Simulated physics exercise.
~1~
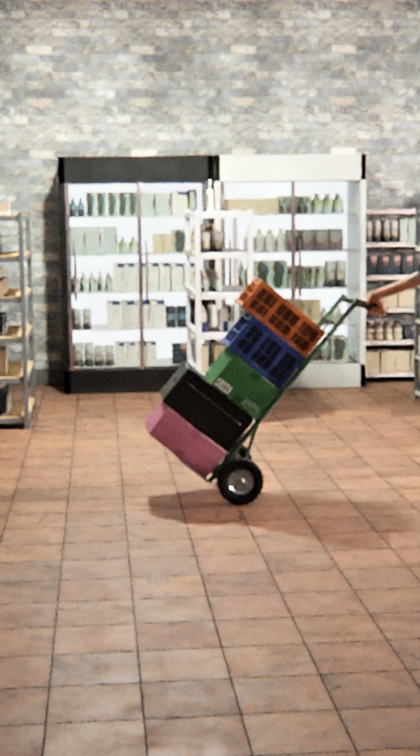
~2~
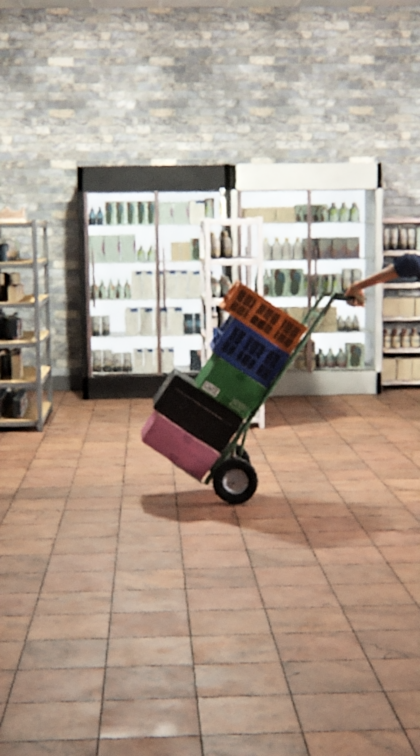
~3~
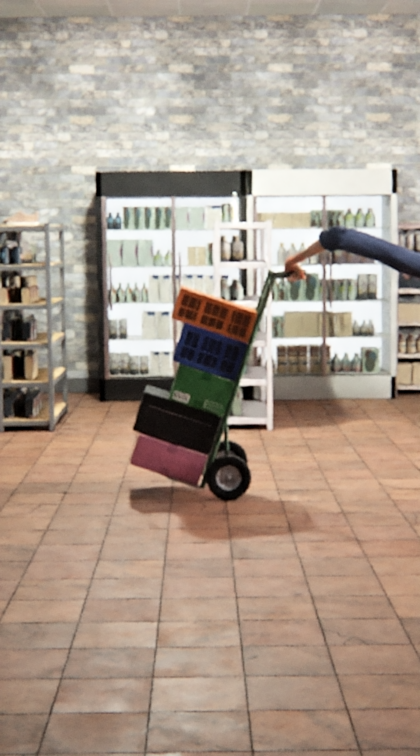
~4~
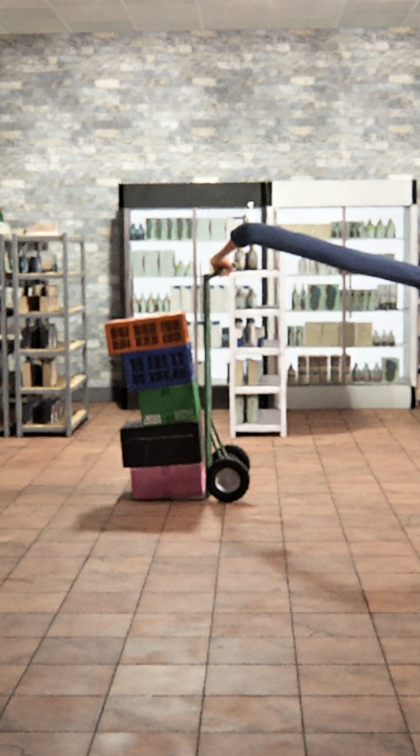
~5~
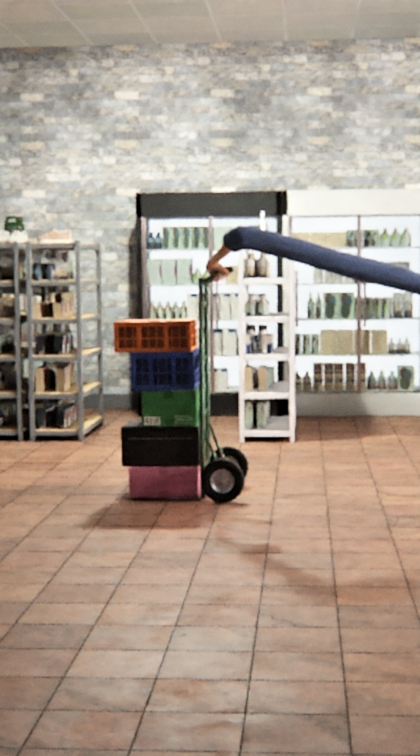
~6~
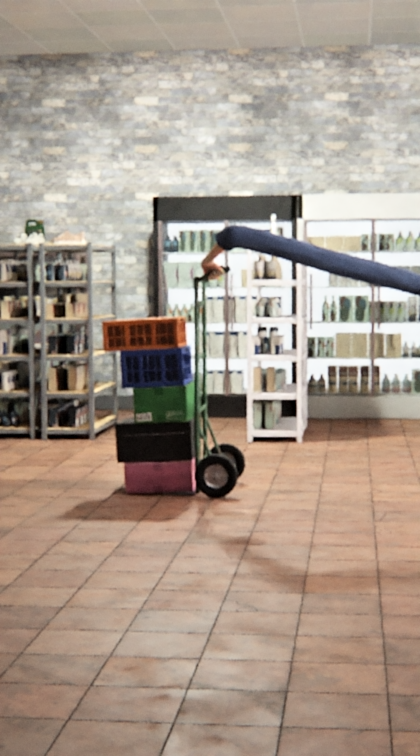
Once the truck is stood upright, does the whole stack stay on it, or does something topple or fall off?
The whole stack stays on the truck. The upper items tip a little and end up slightly shifted, but nothing topples or falls off.
